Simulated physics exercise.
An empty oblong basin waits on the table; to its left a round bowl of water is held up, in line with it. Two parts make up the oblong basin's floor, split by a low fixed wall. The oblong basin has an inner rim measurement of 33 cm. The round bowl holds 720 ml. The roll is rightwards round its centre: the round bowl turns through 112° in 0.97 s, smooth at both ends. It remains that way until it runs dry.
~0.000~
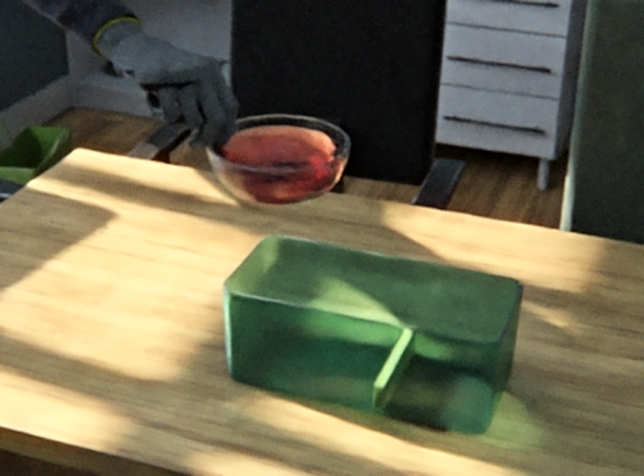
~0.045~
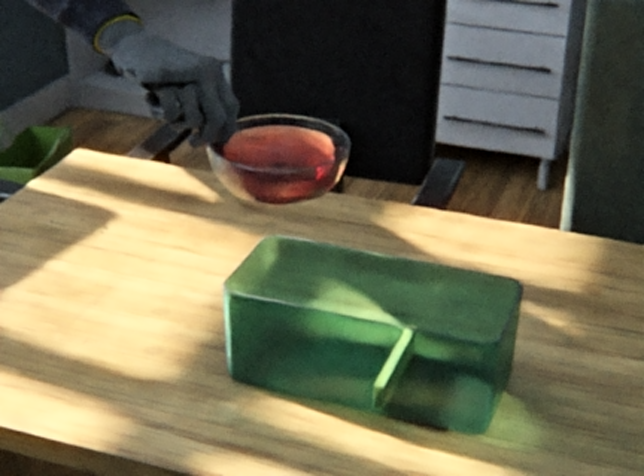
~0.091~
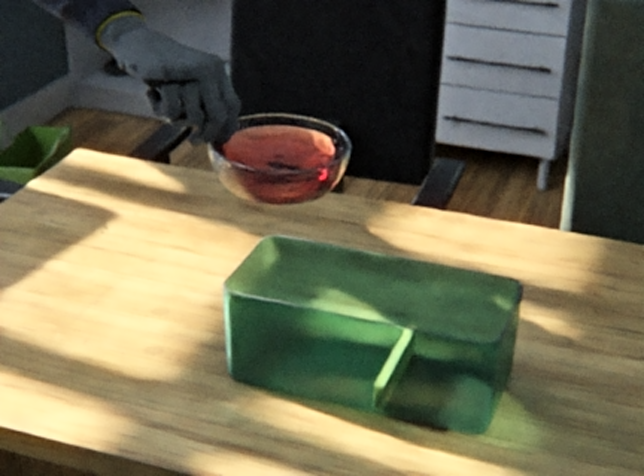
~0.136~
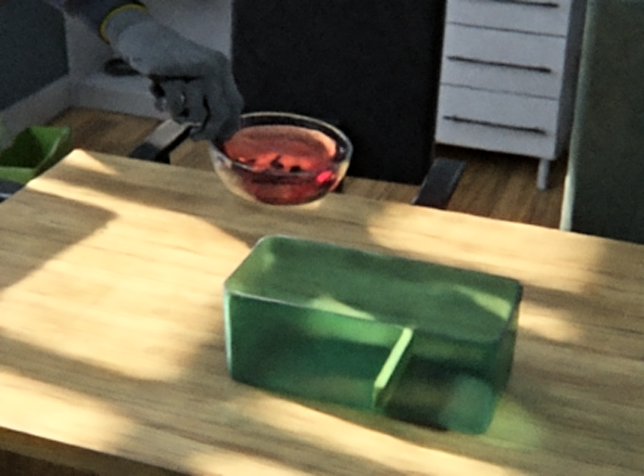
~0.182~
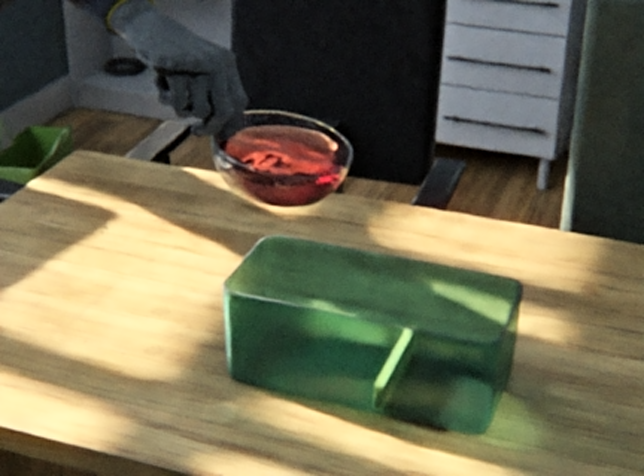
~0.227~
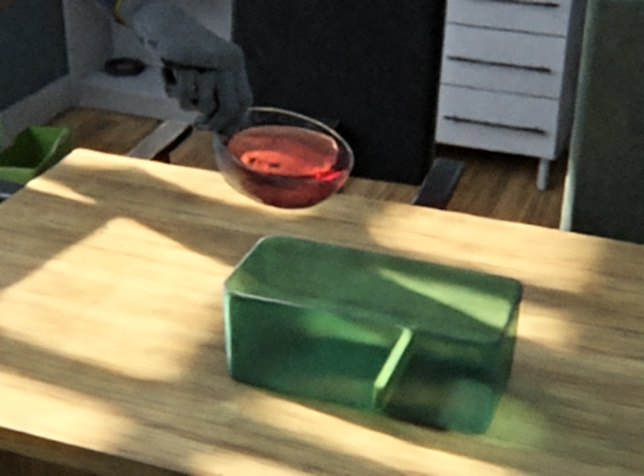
We see a gloved hand holding a clear round bowl of red liquid above a wooden table, behind a green oblong basin with a low divider, and gradually tilting the bowl slightly to the right while the basin stays still.
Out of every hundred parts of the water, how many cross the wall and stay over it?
About 40 in every hundred.
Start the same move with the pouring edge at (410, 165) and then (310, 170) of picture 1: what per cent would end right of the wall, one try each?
The first try gives around 70 percent, the second around 15 percent.
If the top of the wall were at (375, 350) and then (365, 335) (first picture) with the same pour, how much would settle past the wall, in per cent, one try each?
Some 65 in a hundred, then some 75 in a hundred.
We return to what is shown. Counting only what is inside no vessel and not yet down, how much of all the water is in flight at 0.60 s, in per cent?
Share: Roughly 42 per cent.
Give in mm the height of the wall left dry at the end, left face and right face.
Left side: Around 20 mm. Right side: Around 20 mm.
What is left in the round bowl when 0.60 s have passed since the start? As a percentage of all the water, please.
22 %.
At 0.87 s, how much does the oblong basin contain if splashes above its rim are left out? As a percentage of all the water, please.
About 98 per cent.
By 0.60 s the tilt is 76° and 21 per cent is still to pour, 16 is left of the wall and 21 right of it.
By 0.87 s the tilt is 109° and 0 per cent is still to pour, 57 is left of the wall and 41 right of it.
By 1.16 s the tilt is 112° and 0 per cent is still to pour, 59 is left of the wall and 40 right of it.
By 1.47 s the tilt is 112° and 0 per cent is still to pour, 59 is left of the wall and 40 right of it.
At rest 59 per cent lies left of the wall, 40 right of it and 1 outside.
